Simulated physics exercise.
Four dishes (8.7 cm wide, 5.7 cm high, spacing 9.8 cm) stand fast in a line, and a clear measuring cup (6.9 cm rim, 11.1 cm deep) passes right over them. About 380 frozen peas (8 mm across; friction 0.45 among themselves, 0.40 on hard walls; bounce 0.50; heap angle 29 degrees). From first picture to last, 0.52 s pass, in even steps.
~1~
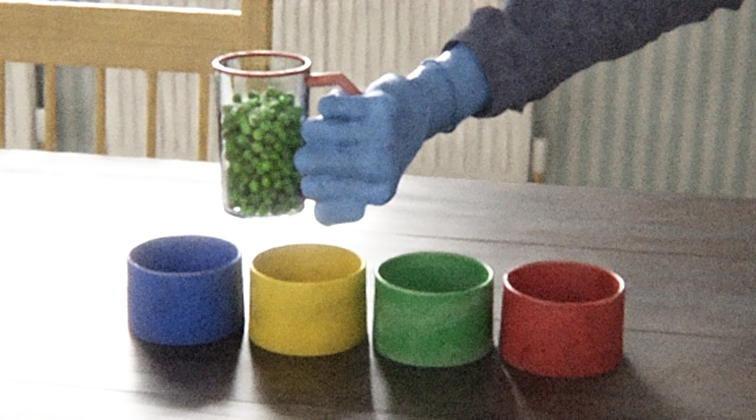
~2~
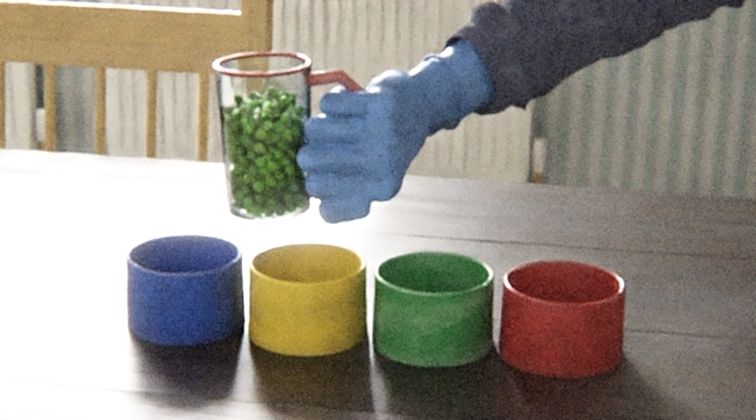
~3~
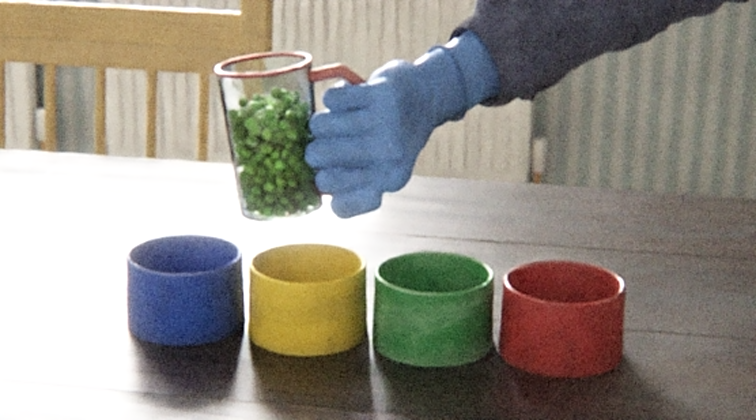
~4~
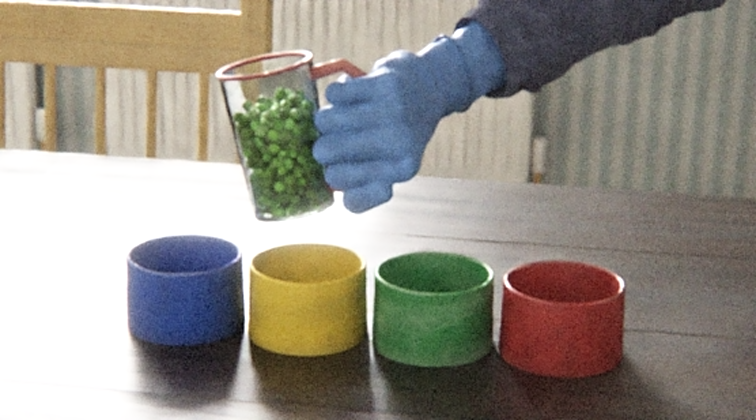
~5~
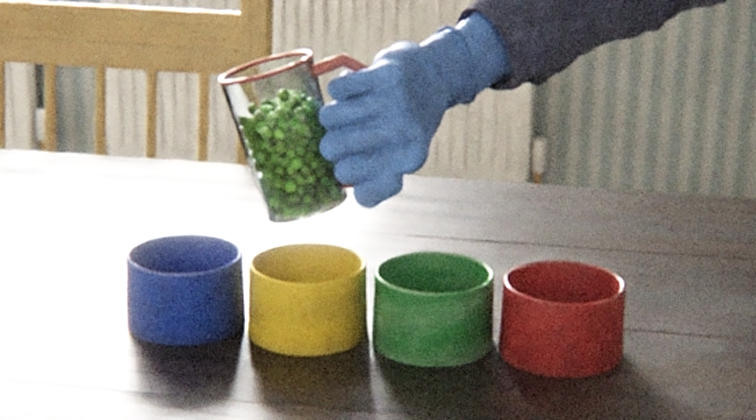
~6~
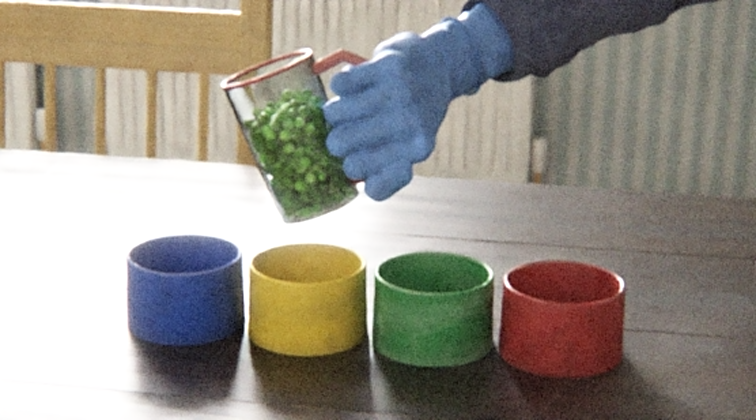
Clear measuring cup of green peas tilting gradually left in a blue-gloved hand, drifting slightly right above four coloured dishes.
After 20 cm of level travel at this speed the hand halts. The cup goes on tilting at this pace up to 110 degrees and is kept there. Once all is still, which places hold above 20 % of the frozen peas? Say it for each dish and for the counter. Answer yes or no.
Red: No, blue: No, green: No, yellow: Yes, counter: No.
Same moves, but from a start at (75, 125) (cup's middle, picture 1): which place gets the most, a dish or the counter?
The winner: Blue.
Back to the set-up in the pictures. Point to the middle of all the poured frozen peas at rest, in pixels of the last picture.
Around (317, 305).
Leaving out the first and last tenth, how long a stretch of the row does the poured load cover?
Roughly 7 cm.
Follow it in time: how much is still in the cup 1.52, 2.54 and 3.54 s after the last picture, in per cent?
In turn: 100, 5, 0.
Then, 1.52 s after the last picture, tilt 93 degrees; cup holds 100 %.
Then, 2.54 s after the last picture, tilt 110 degrees; cup holds 5 %, green 5 %, yellow 85 %.
Then, 3.54 s after the last picture, tilt 110 degrees; cup holds 0 %, green 5 %, yellow 85 %.
In the end, red 0 %, blue 0 %, green 5 %, yellow 85 %, counter 10 %.
